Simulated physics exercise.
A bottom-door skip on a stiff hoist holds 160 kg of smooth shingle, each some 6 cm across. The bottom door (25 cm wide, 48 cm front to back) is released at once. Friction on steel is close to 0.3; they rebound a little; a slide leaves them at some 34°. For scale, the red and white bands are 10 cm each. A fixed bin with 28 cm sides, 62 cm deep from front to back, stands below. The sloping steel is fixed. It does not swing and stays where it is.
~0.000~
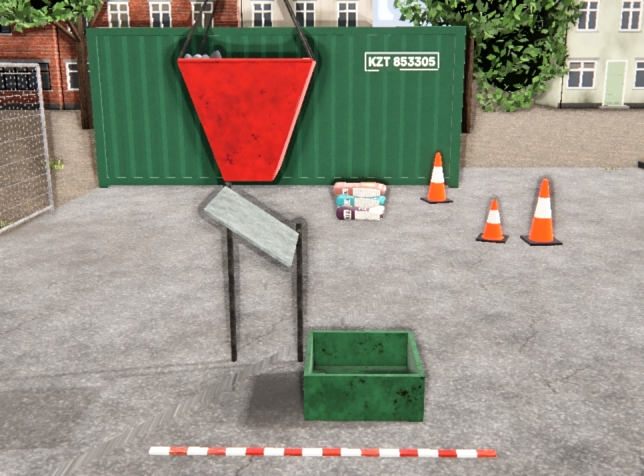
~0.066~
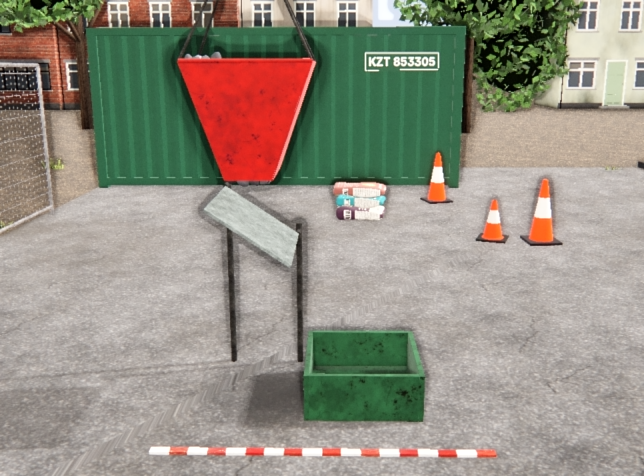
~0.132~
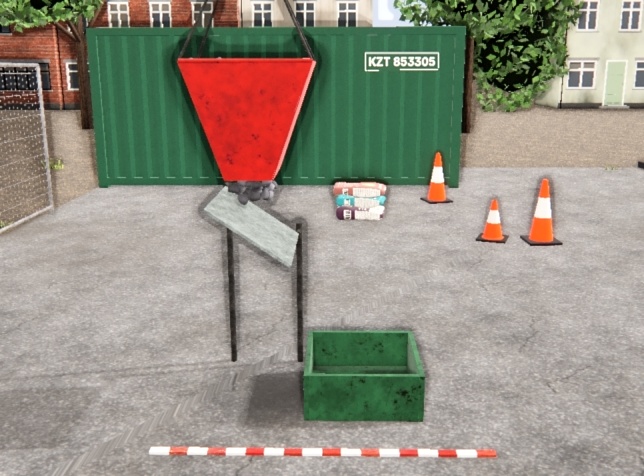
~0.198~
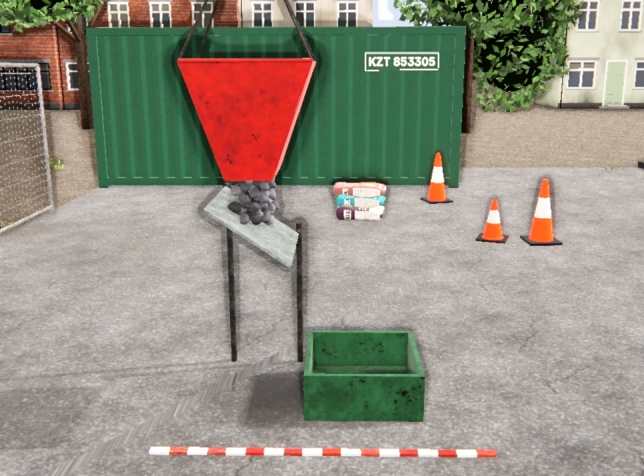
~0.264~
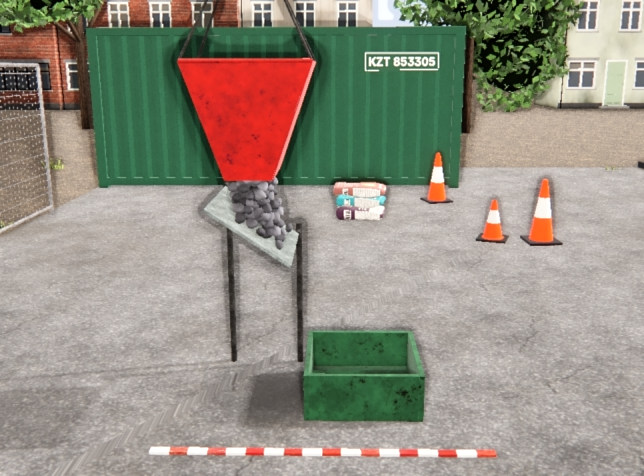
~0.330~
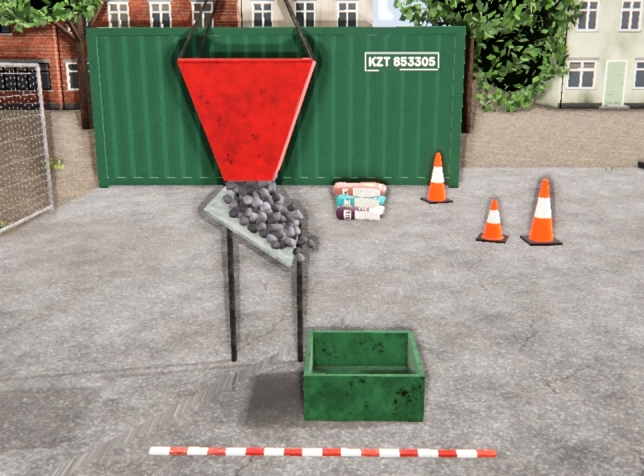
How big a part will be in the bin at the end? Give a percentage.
Some 62 per cent of it.
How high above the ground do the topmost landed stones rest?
About 32 cm.
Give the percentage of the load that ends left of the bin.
Some 0 per cent of the load.
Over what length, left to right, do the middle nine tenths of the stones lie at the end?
Roughly 90 cm.
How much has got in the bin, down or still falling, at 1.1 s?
About 50 per cent by then.
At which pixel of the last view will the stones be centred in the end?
Their middle is at about (382, 383).
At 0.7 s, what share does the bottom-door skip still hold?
It holds some 25 per cent.
After 0.7 s, 26 % in the bottom-door skip, 34 % on the steel, 10 % falling or lying left of the bin, 23 % falling or lying in the bin, 7 % falling or lying beside or right of the bin; the stones farthest right are at (410, 377).
After 1.1 s, 0 % in the bottom-door skip, 16 % on the steel, 10 % falling or lying left of the bin, 50 % falling or lying in the bin, 24 % falling or lying beside or right of the bin; the stones farthest right are at (477, 389).
After 1.7 s, 0 % in the bottom-door skip, 1 % falling or lying left of the bin, 62 % falling or lying in the bin, 37 % falling or lying beside or right of the bin; the stones farthest right are at (528, 353).
After 2.6 s, 0 % in the bottom-door skip, 1 % falling or lying left of the bin, 62 % falling or lying in the bin, 36 % falling or lying beside or right of the bin; the stones farthest right are at (569, 367).
After 4.5 s, 0 % in the bottom-door skip, 1 % left of the bin, 62 % in the bin, 36 % beside or right of the bin; the stones farthest right are at (569, 367).
